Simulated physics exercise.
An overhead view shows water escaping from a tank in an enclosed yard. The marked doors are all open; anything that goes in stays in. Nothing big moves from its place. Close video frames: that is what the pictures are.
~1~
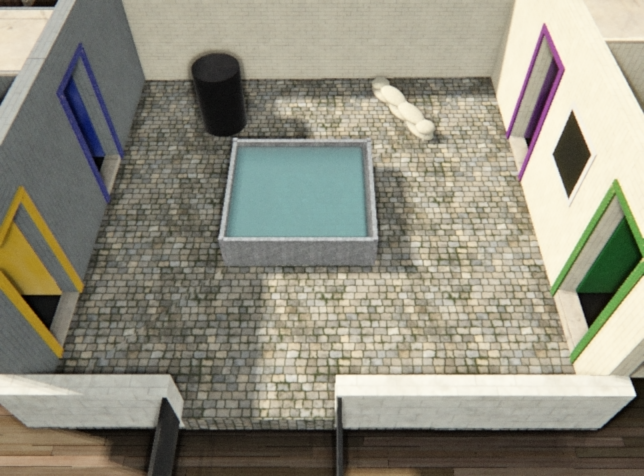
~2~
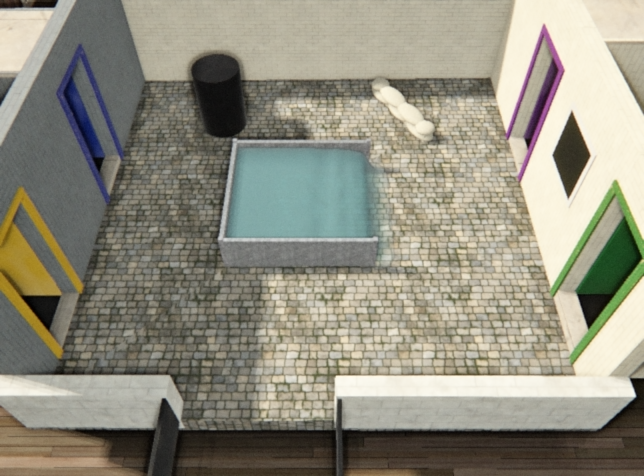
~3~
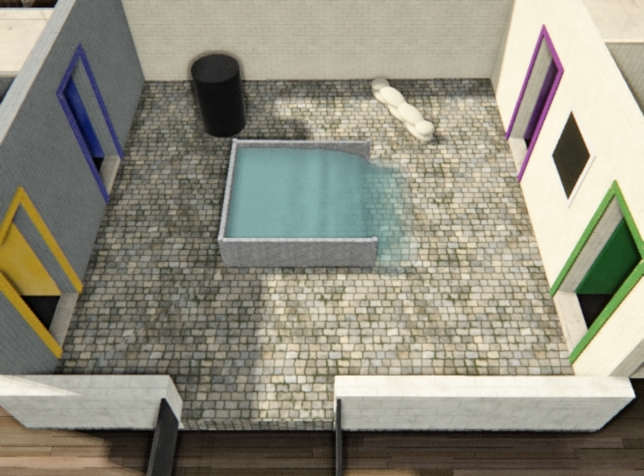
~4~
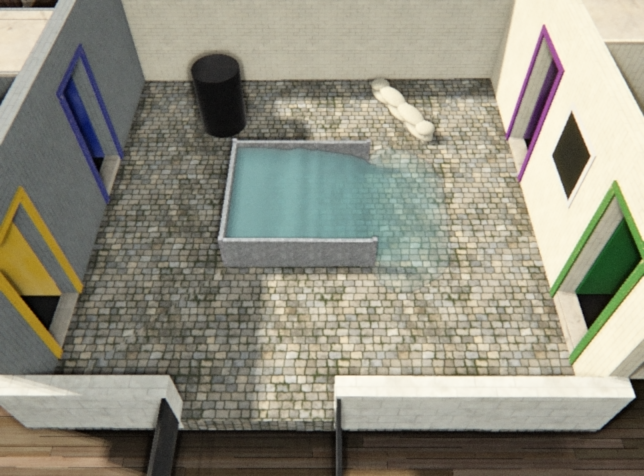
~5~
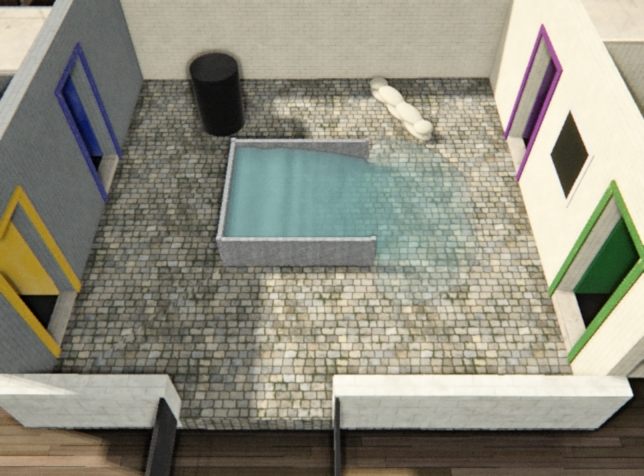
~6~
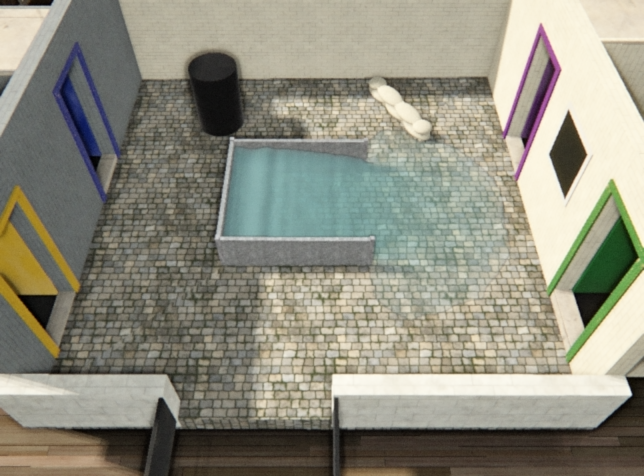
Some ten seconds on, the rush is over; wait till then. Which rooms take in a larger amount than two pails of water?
Outcome: The yellow door swallows too much water; the blue door swallows an okay amount of water; the purple door swallows too much water; the green door swallows an okay amount of water.
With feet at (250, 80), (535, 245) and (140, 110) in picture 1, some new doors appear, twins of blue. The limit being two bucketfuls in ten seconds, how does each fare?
Result, in listed order - doesn't reach the limit, gets past the limit, doesn't reach the limit.
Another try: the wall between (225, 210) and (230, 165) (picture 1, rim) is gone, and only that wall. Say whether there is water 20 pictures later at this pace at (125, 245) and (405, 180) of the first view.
Soaked and Still dry.
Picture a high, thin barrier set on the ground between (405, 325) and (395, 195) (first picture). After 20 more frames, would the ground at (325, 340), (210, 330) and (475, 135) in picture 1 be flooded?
Point by point: First submerged, second not reached, third submerged.
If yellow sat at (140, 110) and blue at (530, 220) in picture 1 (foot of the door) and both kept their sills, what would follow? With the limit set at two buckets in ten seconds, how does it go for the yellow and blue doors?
I'd say yellow falls short, while blue overflows.
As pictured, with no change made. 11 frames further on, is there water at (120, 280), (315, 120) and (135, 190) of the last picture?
As listed, the points end up high and dry, high and dry and high and dry.
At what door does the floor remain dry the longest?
My answer: The blue door.
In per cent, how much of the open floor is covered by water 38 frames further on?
My estimate is close to 75 per cent.
A moment on, water covers 25 % of the floor; the yellow door not reached, the blue door not reached, the purple door under two buckets in, the green door wet at the sill, nothing in.
Next, water covers 30 % of the floor; the yellow door not reached, the blue door not reached, the purple door over two buckets in, the green door wet at the sill, nothing in.
Then, water covers 35 % of the floor; the yellow door not reached, the blue door not reached, the purple door far over two buckets in, the green door wet at the sill, nothing in.
Later, water covers 75 % of the floor; the yellow door under two buckets in, the blue door not reached, the purple door far over two buckets in, the green door wet at the sill, nothing in.
In the end, water covers 90 % of the floor; the yellow door far over two buckets in, the blue door wet at the sill, nothing in, the purple door far over two buckets in, the green door wet at the sill, nothing in.
